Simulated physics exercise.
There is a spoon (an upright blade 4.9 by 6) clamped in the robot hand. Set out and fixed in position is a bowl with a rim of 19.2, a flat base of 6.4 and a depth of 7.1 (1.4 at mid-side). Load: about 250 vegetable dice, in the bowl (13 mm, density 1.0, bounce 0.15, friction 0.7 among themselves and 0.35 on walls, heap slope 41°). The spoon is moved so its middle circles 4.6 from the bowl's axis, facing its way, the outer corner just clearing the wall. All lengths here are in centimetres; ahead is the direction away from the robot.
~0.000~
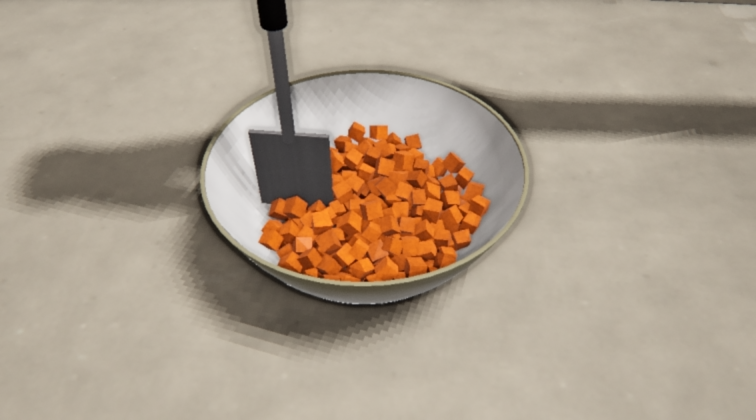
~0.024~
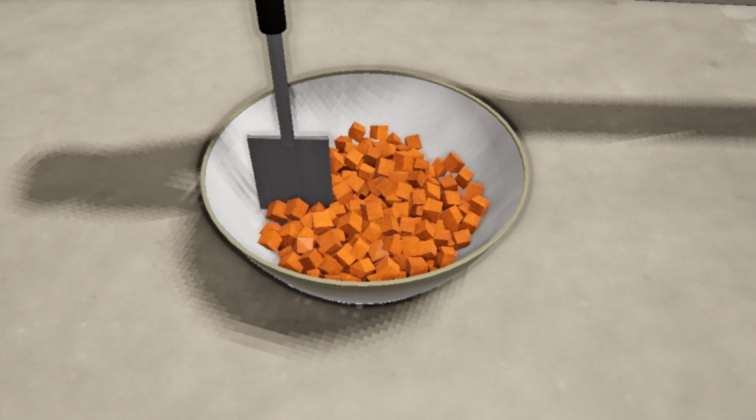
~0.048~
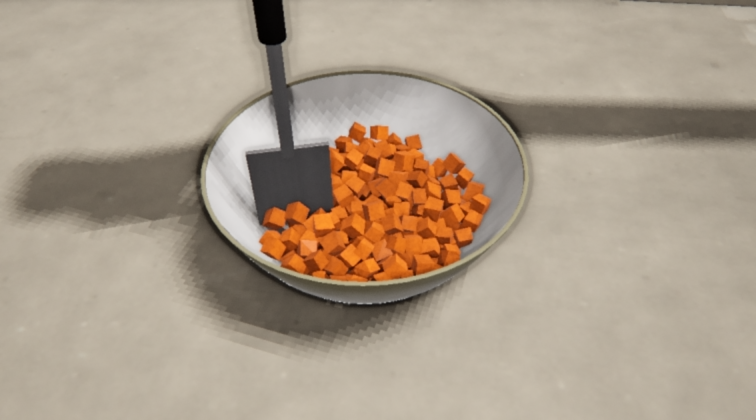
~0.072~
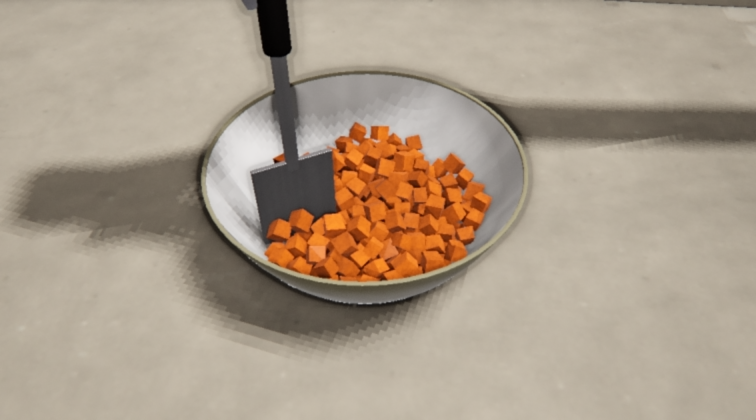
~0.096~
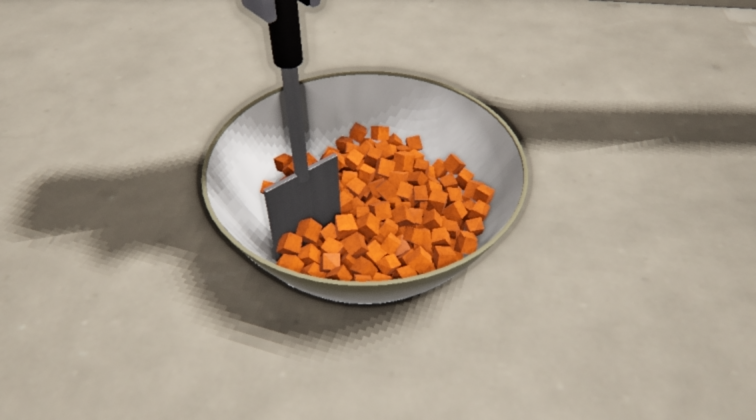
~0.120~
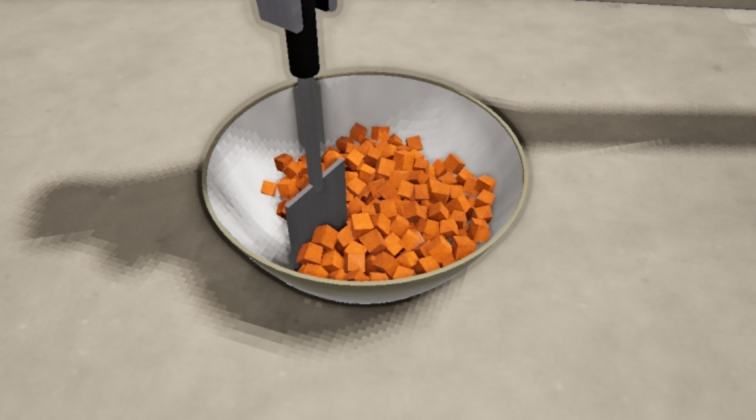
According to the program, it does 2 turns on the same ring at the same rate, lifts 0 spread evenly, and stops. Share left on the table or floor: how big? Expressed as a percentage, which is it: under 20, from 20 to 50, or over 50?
The percentage is from 20 to 50.
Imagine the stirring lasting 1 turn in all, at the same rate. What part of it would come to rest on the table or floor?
Estimate: About 15 percent.
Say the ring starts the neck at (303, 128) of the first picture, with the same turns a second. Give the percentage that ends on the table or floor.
Table or floor share: Near 30 %.
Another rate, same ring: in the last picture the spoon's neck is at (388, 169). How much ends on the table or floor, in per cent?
It works out to roughly 60 percent.
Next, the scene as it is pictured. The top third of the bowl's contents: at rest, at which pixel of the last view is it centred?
Near (290, 238).
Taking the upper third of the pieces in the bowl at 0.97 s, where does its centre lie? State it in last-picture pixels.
The centre is close to (404, 106).
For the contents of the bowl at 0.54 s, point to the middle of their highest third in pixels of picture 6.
Roughly at (273, 158).
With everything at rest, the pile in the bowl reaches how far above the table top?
6.5 cm, give or take.
After 0.54 s, 320° round, highest piece 9 above the table; 221 in the bowl, 24 on the table or floor, 7 in flight or on the tool.
After 0.97 s, 218° round, highest piece 9 above the table; 187 in the bowl, 59 on the table or floor, 6 in flight or on the tool.
After 1.38 s, 0° round, highest piece 7 above the table; 156 in the bowl, 96 on the table or floor.
After 2.08 s, 0° round, highest piece 6 above the table; 156 in the bowl, 96 on the table or floor.
In the end, 156 in the bowl, 96 on the table or floor. That is 38 % on the table or floor.
